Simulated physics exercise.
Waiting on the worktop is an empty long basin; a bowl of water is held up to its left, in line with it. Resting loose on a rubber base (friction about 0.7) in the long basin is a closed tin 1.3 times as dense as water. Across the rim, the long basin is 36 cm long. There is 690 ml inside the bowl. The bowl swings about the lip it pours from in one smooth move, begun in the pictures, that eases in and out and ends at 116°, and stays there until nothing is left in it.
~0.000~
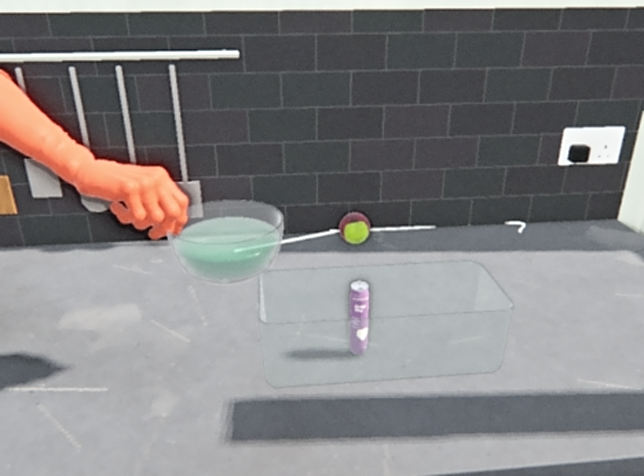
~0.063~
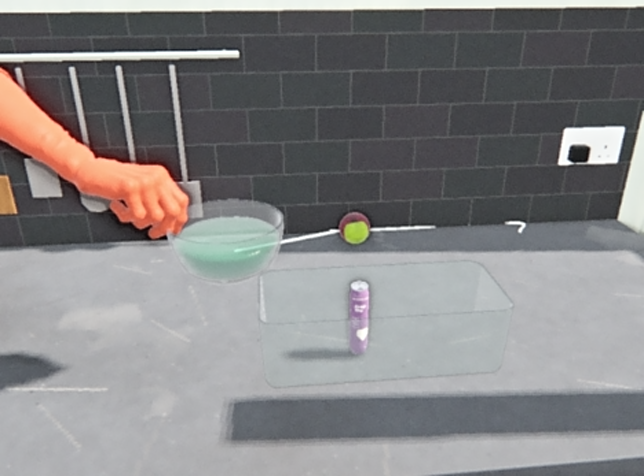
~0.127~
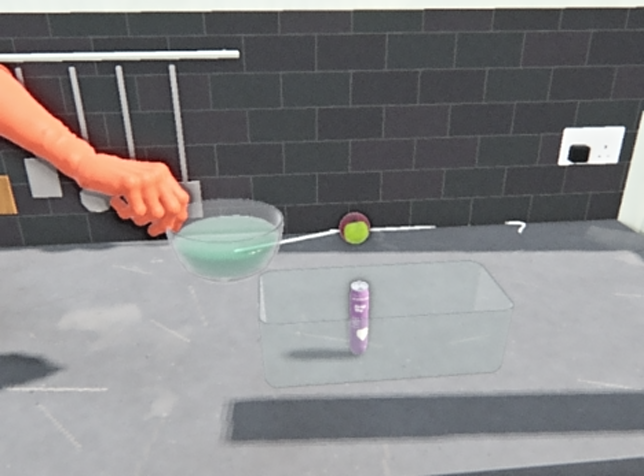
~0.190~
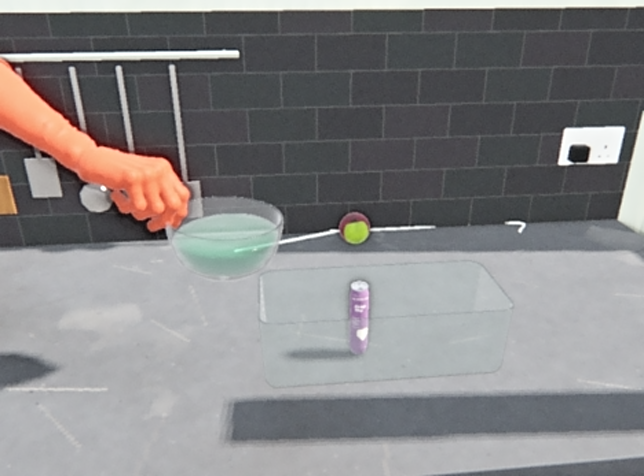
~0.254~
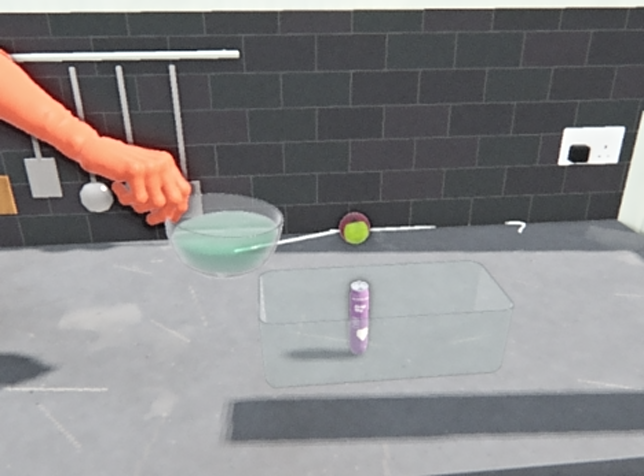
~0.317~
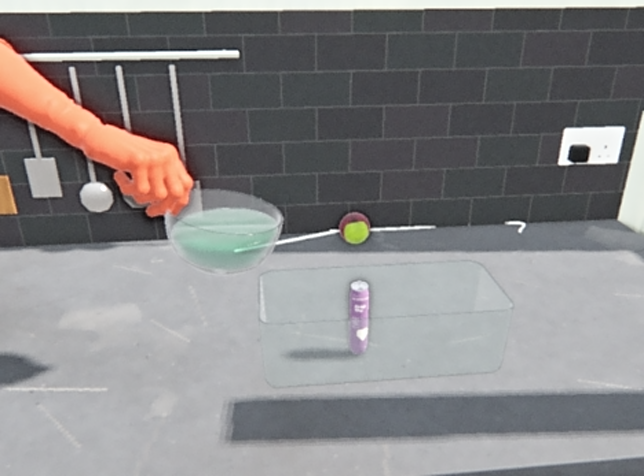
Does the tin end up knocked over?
Yes. My bet is it won't last.
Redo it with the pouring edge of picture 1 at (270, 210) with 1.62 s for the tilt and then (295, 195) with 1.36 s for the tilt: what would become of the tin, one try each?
Try 1: Tipped over; try 2: Still standing.
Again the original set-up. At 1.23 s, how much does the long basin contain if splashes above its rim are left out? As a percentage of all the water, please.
I'd put it at roughly 86 per cent.
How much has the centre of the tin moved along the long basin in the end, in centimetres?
Shift of tin centre: Approx. 8.0 cm.
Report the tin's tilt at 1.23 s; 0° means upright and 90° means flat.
Near 30 degrees.
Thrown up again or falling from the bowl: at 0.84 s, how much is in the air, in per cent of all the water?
32 %.
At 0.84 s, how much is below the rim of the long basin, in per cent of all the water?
Close to 12 in a hundred.
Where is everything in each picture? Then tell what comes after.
Tilt 0°; pouring edge (282, 219); surface from (174, 238) to (279, 233); the long basin's rim runs from (259, 297) to (497, 284); the tin's top is at (360, 289), in the first picture.
Tilt 0°; pouring edge (282, 219); surface from (174, 238) to (279, 232), in the second picture.
Tilt 2°; pouring edge (282, 219); surface from (174, 236) to (279, 231), in the third picture.
Tilt 4°; pouring edge (282, 219); surface from (174, 234) to (278, 229), in the fourth picture.
Tilt 7°; pouring edge (282, 219); surface from (172, 231) to (278, 227), in the fifth picture.
Tilt 11°; pouring edge (282, 220); surface from (171, 228) to (278, 223), in the sixth picture.
By 0.84 s the tilt is 65° and 56 per cent is still to pour; the tin stands where it began.
By 1.23 s the tilt is 103° and 2 per cent is still to pour; the tin leans 28°.
By 1.63 s the tilt is 116° and 0 per cent is still to pour; the tin lies on its side.
By 2.07 s the tilt is 116° and 0 per cent is still to pour; the tin lies on its side.
At rest the tin lies on its side.
